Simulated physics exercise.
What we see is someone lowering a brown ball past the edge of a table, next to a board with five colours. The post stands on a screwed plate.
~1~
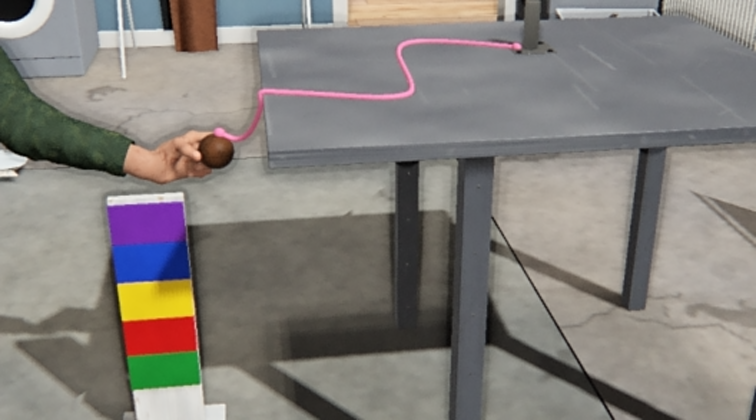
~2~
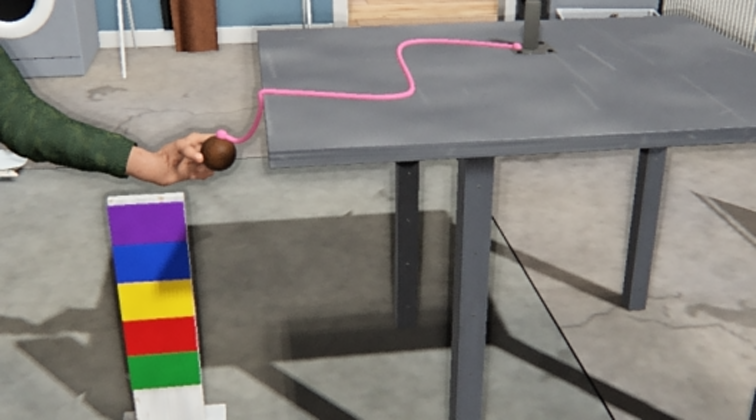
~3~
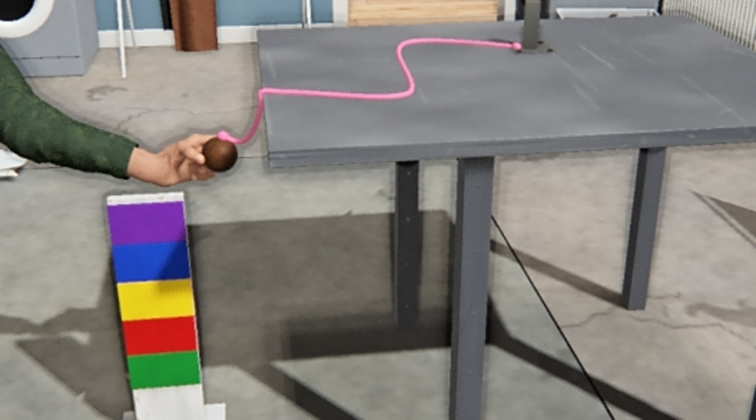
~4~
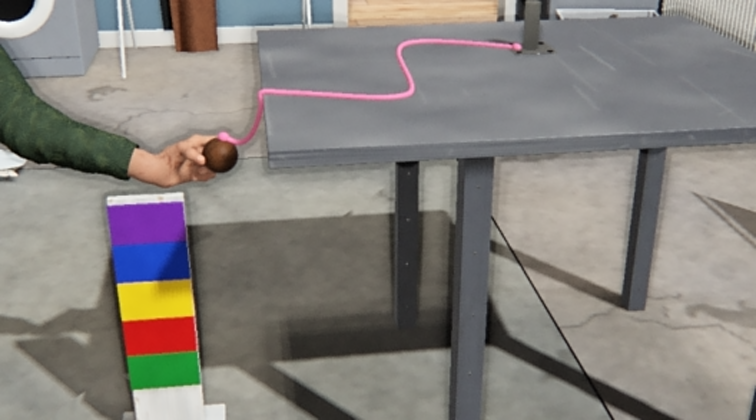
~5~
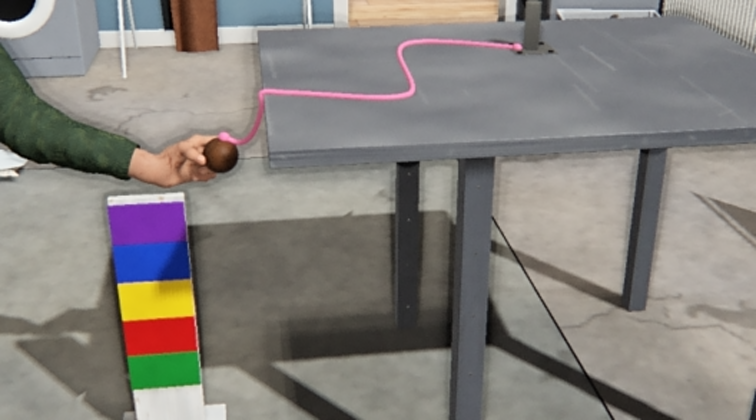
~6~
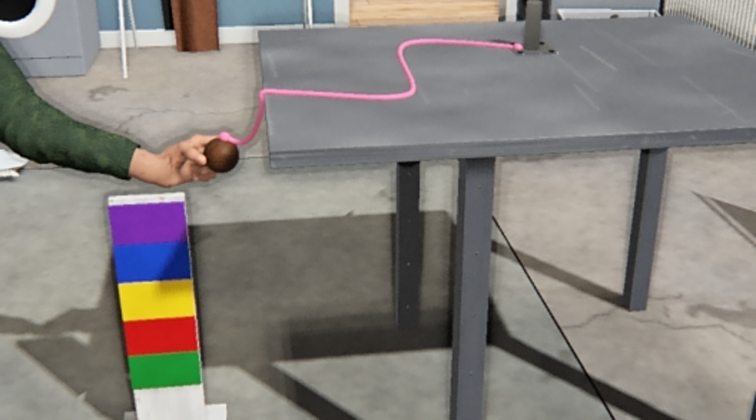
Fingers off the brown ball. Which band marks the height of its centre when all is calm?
Its centre hangs level with the red band.
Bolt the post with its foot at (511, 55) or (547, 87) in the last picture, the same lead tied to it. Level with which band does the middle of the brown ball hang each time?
Try by try: Green; green.
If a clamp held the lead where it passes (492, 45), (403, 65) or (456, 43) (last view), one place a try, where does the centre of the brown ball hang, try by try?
The places are (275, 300), (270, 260) and (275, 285).
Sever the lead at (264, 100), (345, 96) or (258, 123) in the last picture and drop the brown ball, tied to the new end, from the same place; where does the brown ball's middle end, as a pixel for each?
The places are (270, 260), (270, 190) and (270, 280).
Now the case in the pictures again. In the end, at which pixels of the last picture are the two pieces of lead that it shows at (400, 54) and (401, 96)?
The first at (372, 65), the second at (264, 118).
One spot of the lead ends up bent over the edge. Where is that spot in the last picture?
It lies at about (413, 85).
A little later, ball near (243, 277); level with yellow.
Next, ball near (288, 303); level with red.
Later still, ball near (267, 313); level with red.
When it is over, ball near (277, 311); level with red. Its middle rests at the red band.
